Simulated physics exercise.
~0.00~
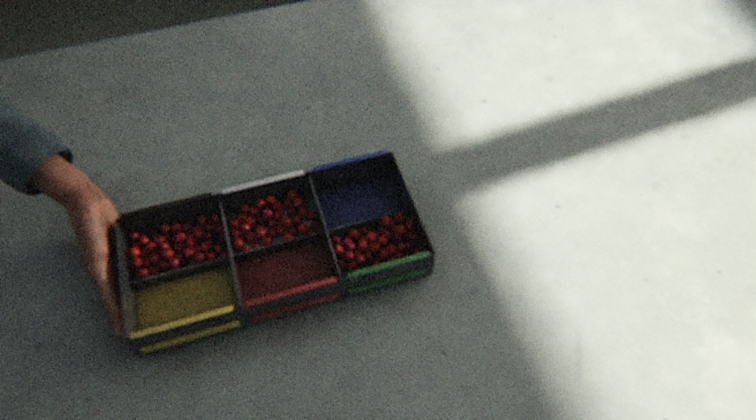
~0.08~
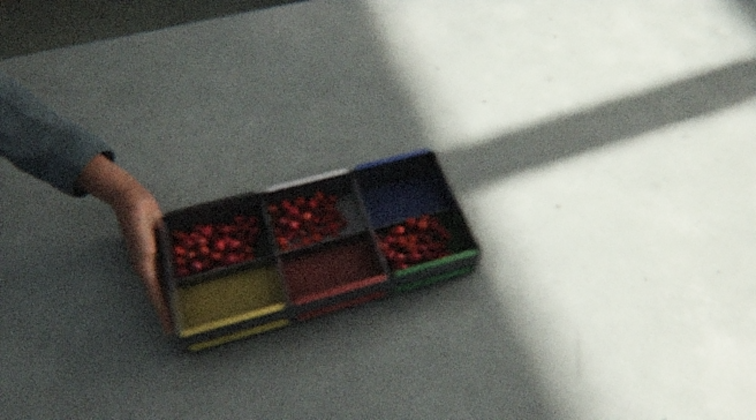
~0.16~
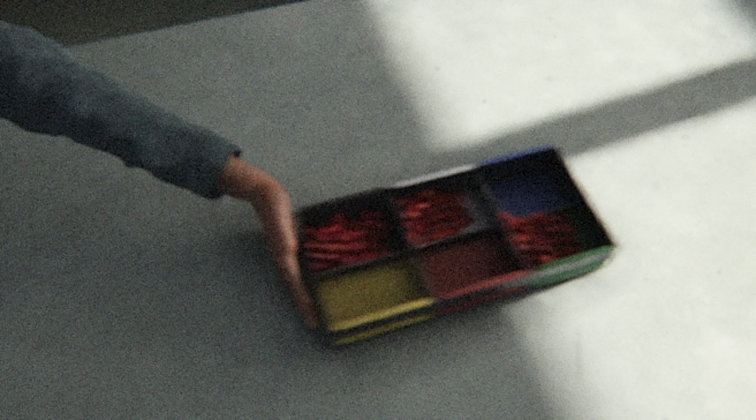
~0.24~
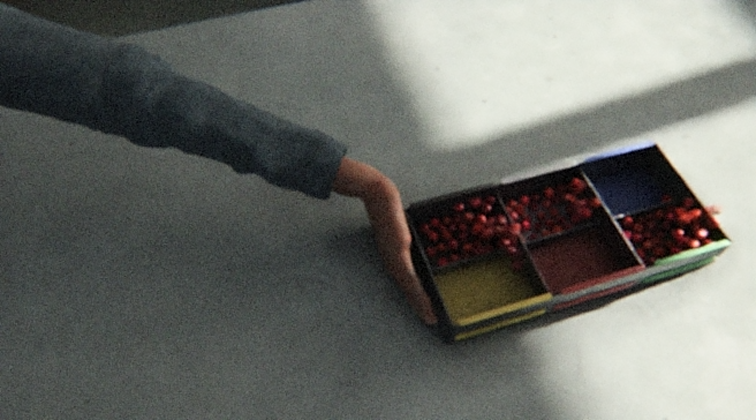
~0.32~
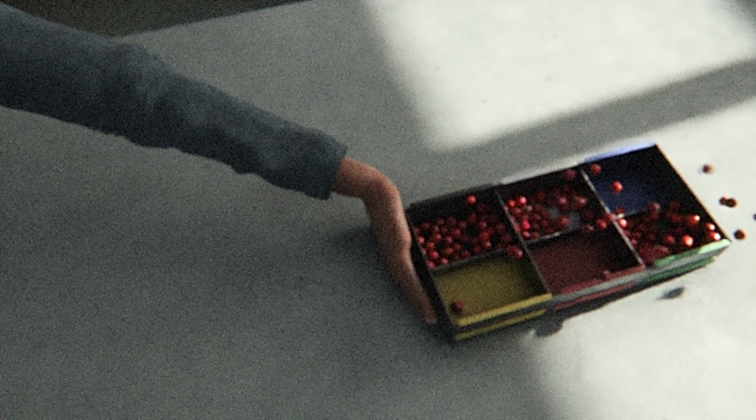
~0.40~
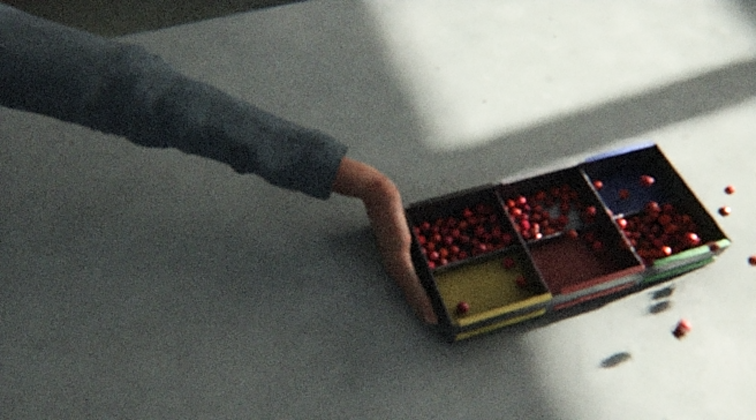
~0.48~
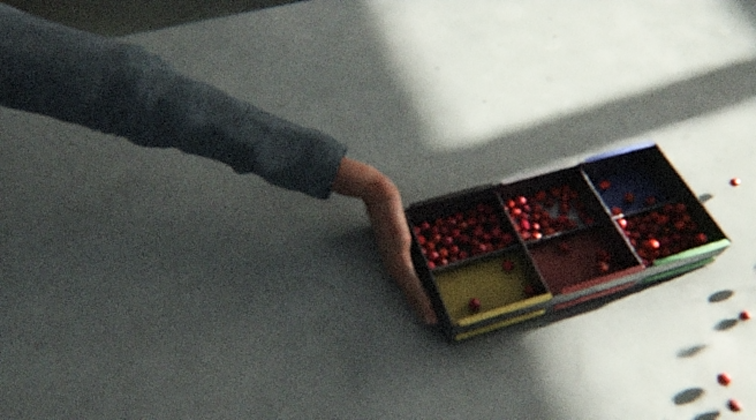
On a grey surface partly lit by window light, a hand pushed a six-compartment tray of red berries quickly to the right and stopped it abruptly, sending some berries hopping into other compartments and a few over the far end onto the surface.
